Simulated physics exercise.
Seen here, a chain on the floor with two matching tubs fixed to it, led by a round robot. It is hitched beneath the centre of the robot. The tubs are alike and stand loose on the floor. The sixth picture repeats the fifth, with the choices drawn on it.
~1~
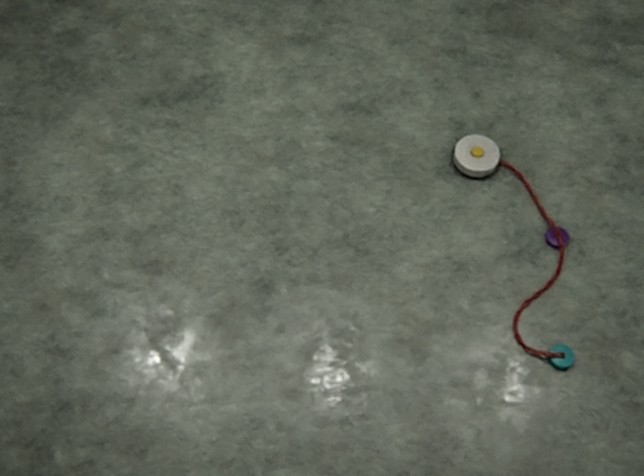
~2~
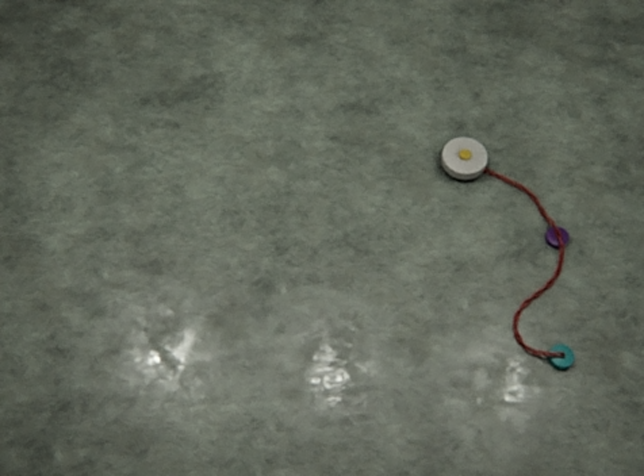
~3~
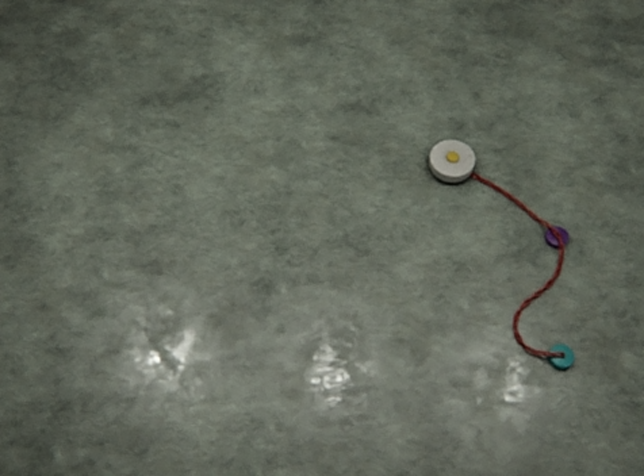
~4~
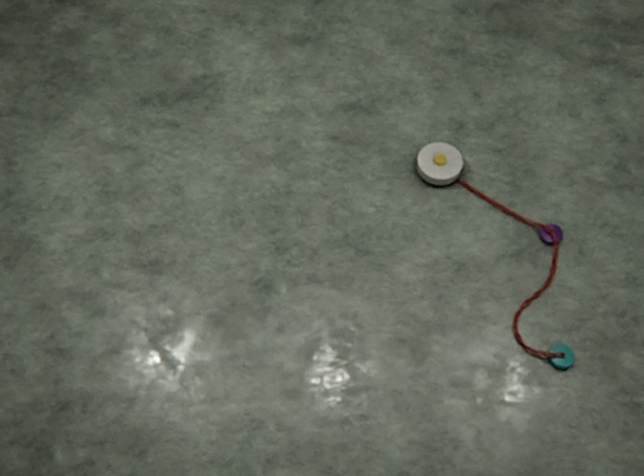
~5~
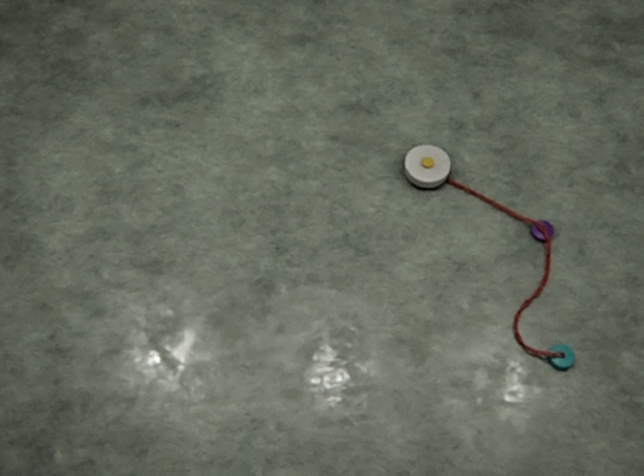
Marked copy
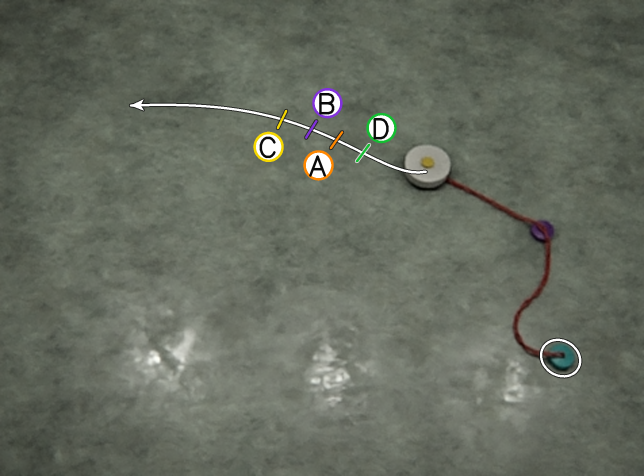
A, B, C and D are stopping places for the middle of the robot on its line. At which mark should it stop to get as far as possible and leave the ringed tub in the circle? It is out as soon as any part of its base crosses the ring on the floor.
The farthest safe stop is D.
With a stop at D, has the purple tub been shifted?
Yes.
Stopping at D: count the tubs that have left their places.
One.
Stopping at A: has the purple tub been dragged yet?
Yes.
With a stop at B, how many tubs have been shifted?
Two.
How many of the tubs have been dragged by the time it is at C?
Two.
On the marked copy, A at (337, 140); B at (311, 129); C at (282, 119); D at (363, 153); the ring at (561, 358); the route from (426, 172) via (282, 119) to (131, 105).
Following D. Soon after the start, robot (403, 165); turquoise tub (562, 356); purple tub (521, 223).
Later, robot (381, 157); turquoise tub (562, 356); purple tub (496, 216).
In the end, robot (363, 148); turquoise tub (562, 356); purple tub (475, 210); the ringed tub at the far end is still in its ring.
As for the rest, A drags the last tub to (550, 338); B drags the last tub to (531, 315); C drags the last tub to (507, 291).
